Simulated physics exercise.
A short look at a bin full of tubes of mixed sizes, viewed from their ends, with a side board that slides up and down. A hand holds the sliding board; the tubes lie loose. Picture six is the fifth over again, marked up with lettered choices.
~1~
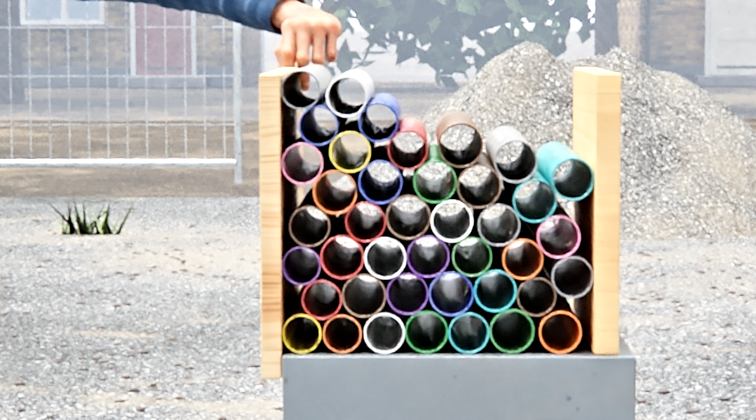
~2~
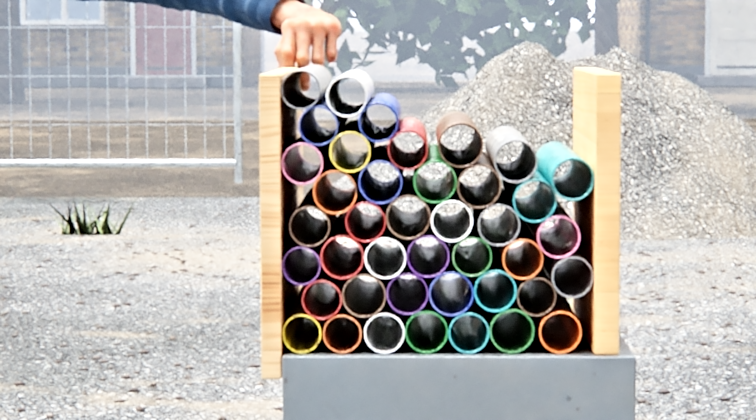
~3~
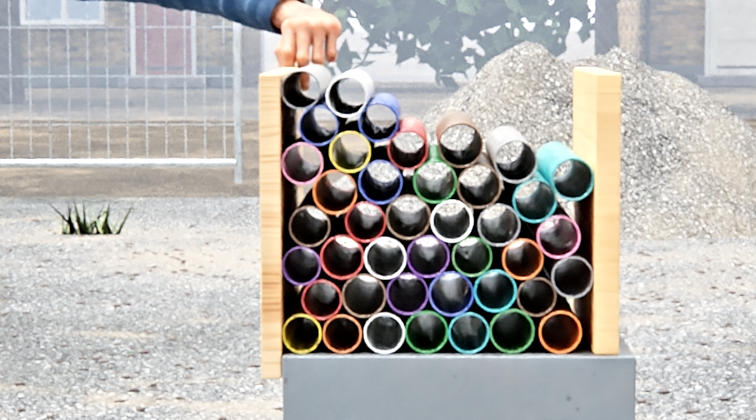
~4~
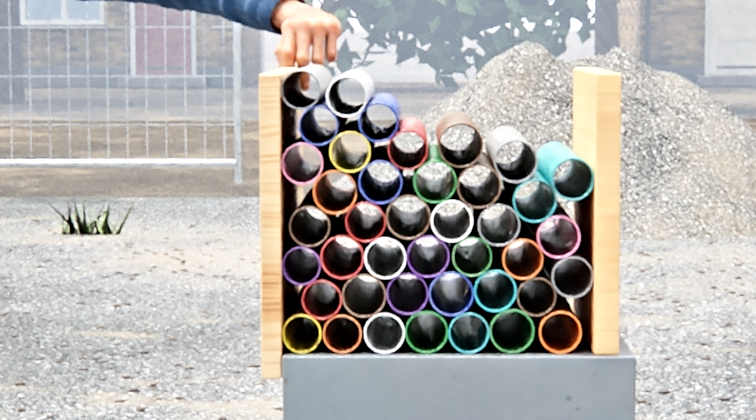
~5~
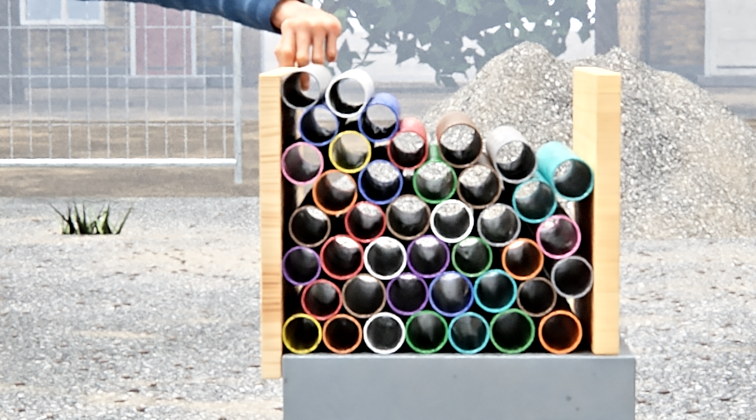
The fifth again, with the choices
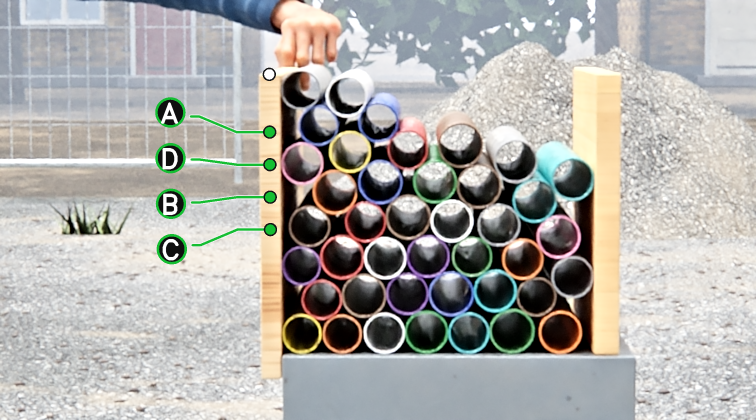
A hand rests at the top left of a bin of colourful tubes, nothing visibly moving.
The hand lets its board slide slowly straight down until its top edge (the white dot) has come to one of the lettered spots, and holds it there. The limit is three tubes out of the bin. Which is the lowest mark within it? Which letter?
Lower it to B and no more.
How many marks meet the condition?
The number is three.
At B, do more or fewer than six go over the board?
At B, fewer than six.
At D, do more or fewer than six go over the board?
It loses fewer than six.
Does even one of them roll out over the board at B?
Yes, at B.
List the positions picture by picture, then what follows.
In the first frame, a yellow tube (302, 334); a green tube (512, 332); a purple tube (407, 294).
In the second frame, a purple tube (407, 294); a brown tube (536, 297).
In the third frame, a red tube (365, 222); a grey tube (499, 225).
In the fourth frame, a turquoise tube (535, 201); a grey tube (516, 162).
In the fifth frame, a white tube (347, 97); side board (283, 210); a yellow tube (302, 334).
On the marked copy, A at (269, 132); B at (270, 197); C at (270, 229); D at (270, 165); the white dot at (269, 75).
With B. Early on, top of the board (281, 133).
Further on, top of the board (281, 197).
At the end, top of the board (281, 197), one out over the board.
As for the rest, A none out over the board; C more than three out over the board; D none out over the board.
